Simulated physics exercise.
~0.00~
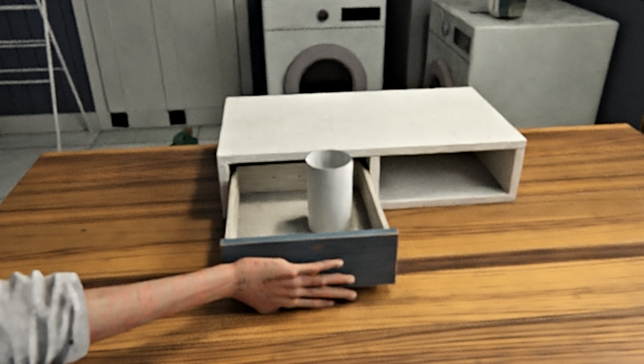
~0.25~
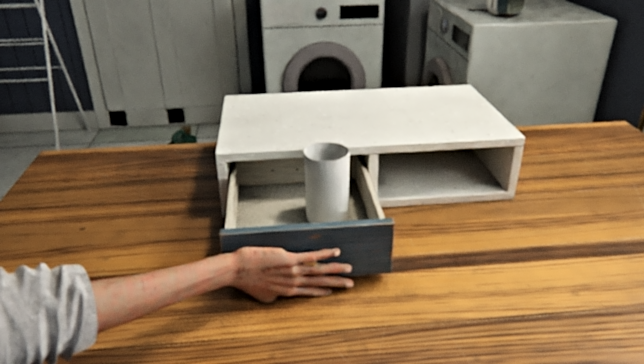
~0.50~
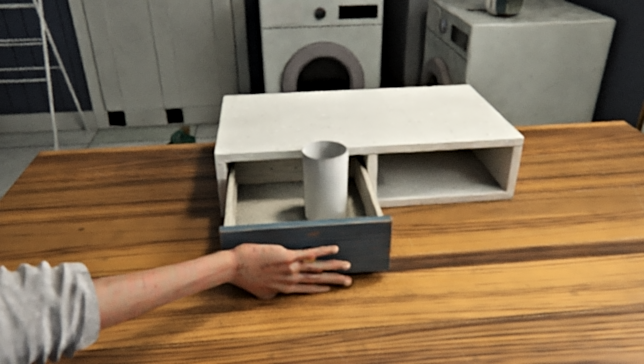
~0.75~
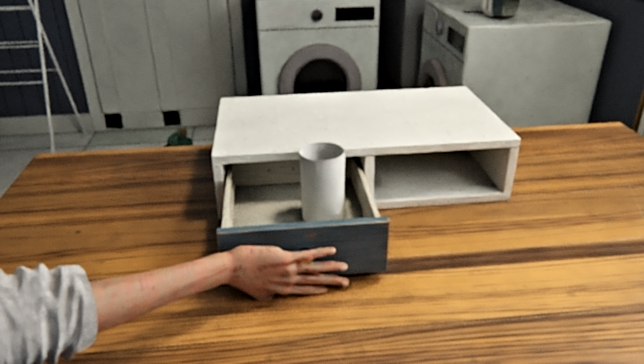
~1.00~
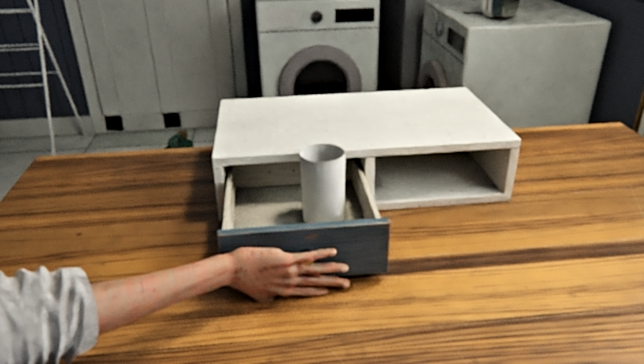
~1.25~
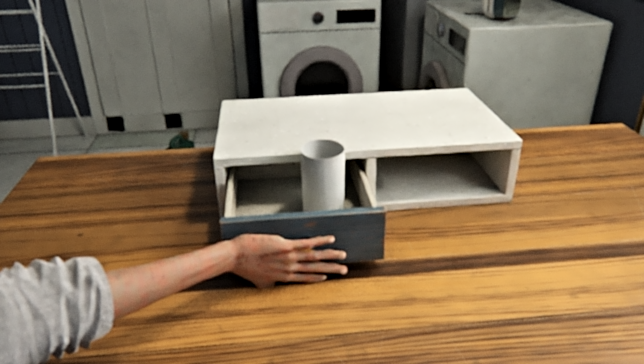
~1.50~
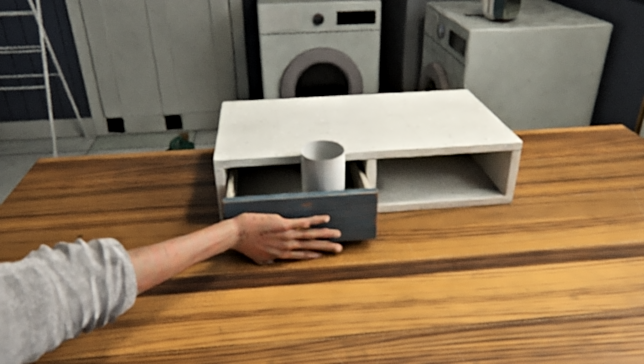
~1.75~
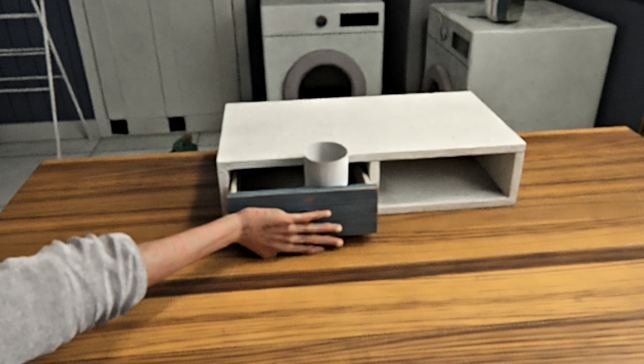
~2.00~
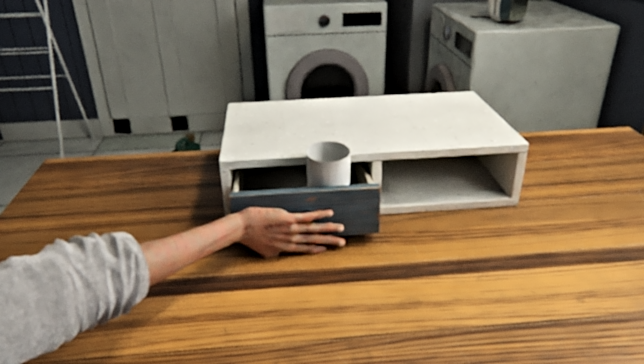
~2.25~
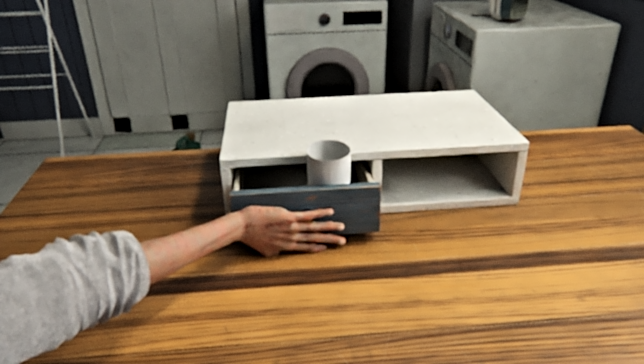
A hand in a light grey sleeve rests against the dark blue-grey front of an open drawer, which holds an upright white beaker. The drawer sits in the left side of a low white chest on a striped wooden table, with an empty compartment on the right, seen from slightly above by a gently swaying camera. Behind are pale washing machines, white doors and a rack at the left. After barely moving at first, the hand pushes the drawer inward, carrying the beaker back towards the chest. The drawer then stops partway, and it stays ajar with the beaker still standing and the hand against its front.
